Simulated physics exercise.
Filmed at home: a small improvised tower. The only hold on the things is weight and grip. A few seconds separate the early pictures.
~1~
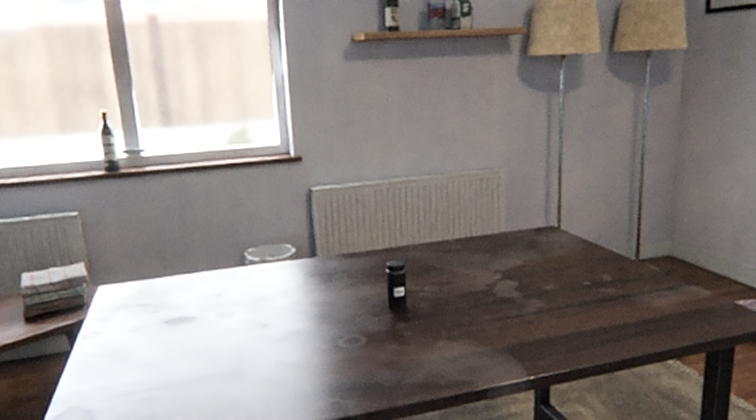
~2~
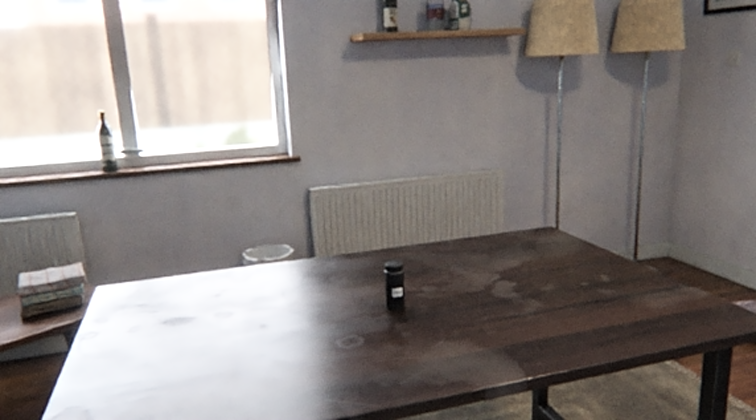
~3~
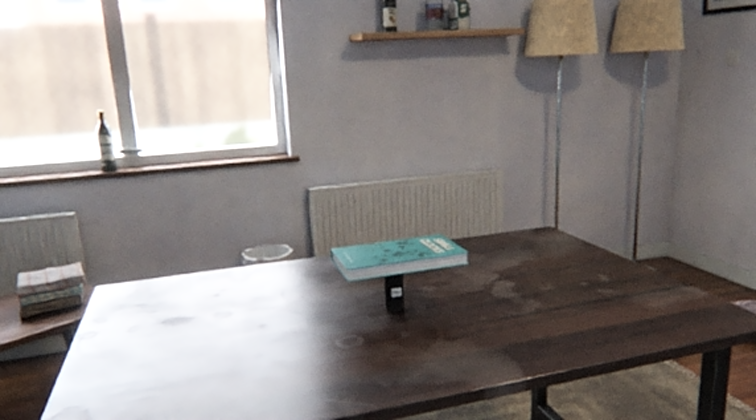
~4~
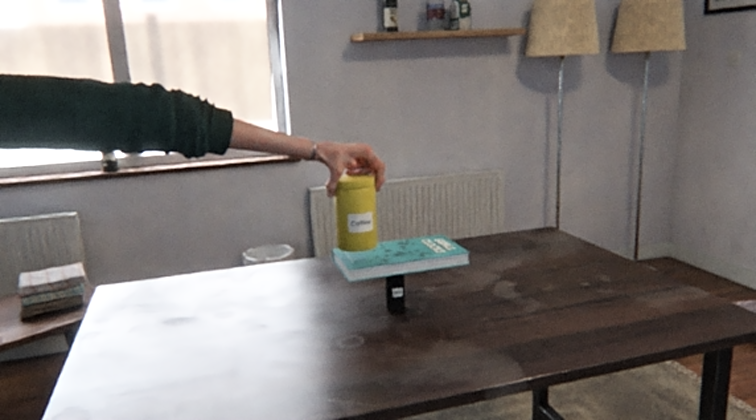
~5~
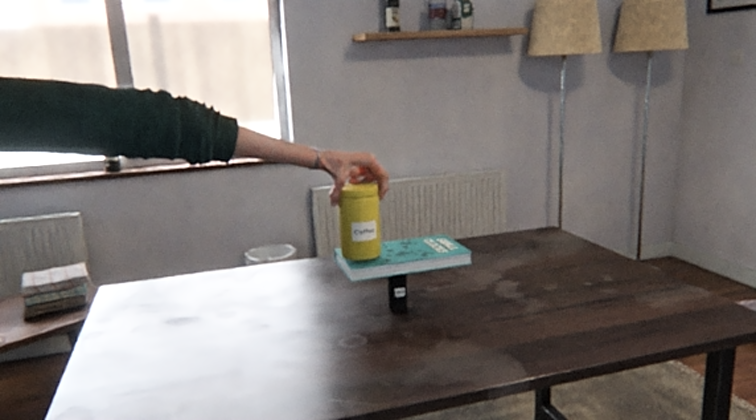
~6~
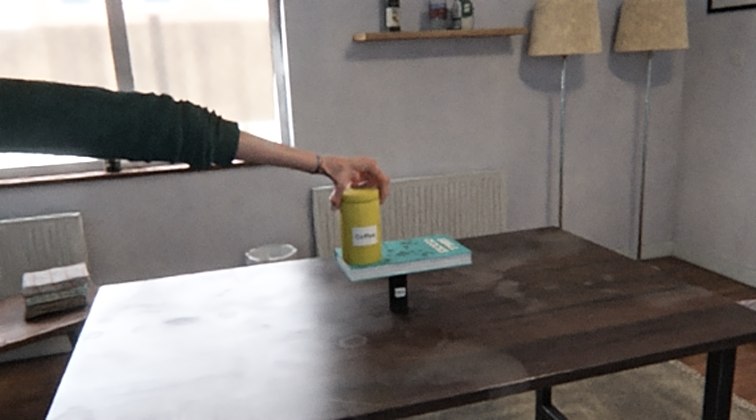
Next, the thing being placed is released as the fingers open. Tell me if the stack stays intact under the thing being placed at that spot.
The stack is not secure.
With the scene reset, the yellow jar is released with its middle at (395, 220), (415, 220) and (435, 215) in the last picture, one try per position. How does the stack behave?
Outcomes in order: Stands, then falls, then falls.
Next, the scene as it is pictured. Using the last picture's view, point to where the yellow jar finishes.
It finishes at about (289, 324).
Then, 0.50 s after the last picture, yellow jar now fallen; turquoise book tipped 29° from how it was.
Then, 0.70 s after the last picture, turquoise book tipped 49° from how it was; black shaker tipped 11° from how it was.
Then, 0.80 s after the last picture, turquoise book now fallen; black shaker tipped 52° from how it was.
Then, 0.90 s after the last picture, black shaker now fallen.
By the end, fallen, yellow jar, black shaker and turquoise book. Seen from the same camera at the end, yellow jar near (289, 325). The stack gives way.
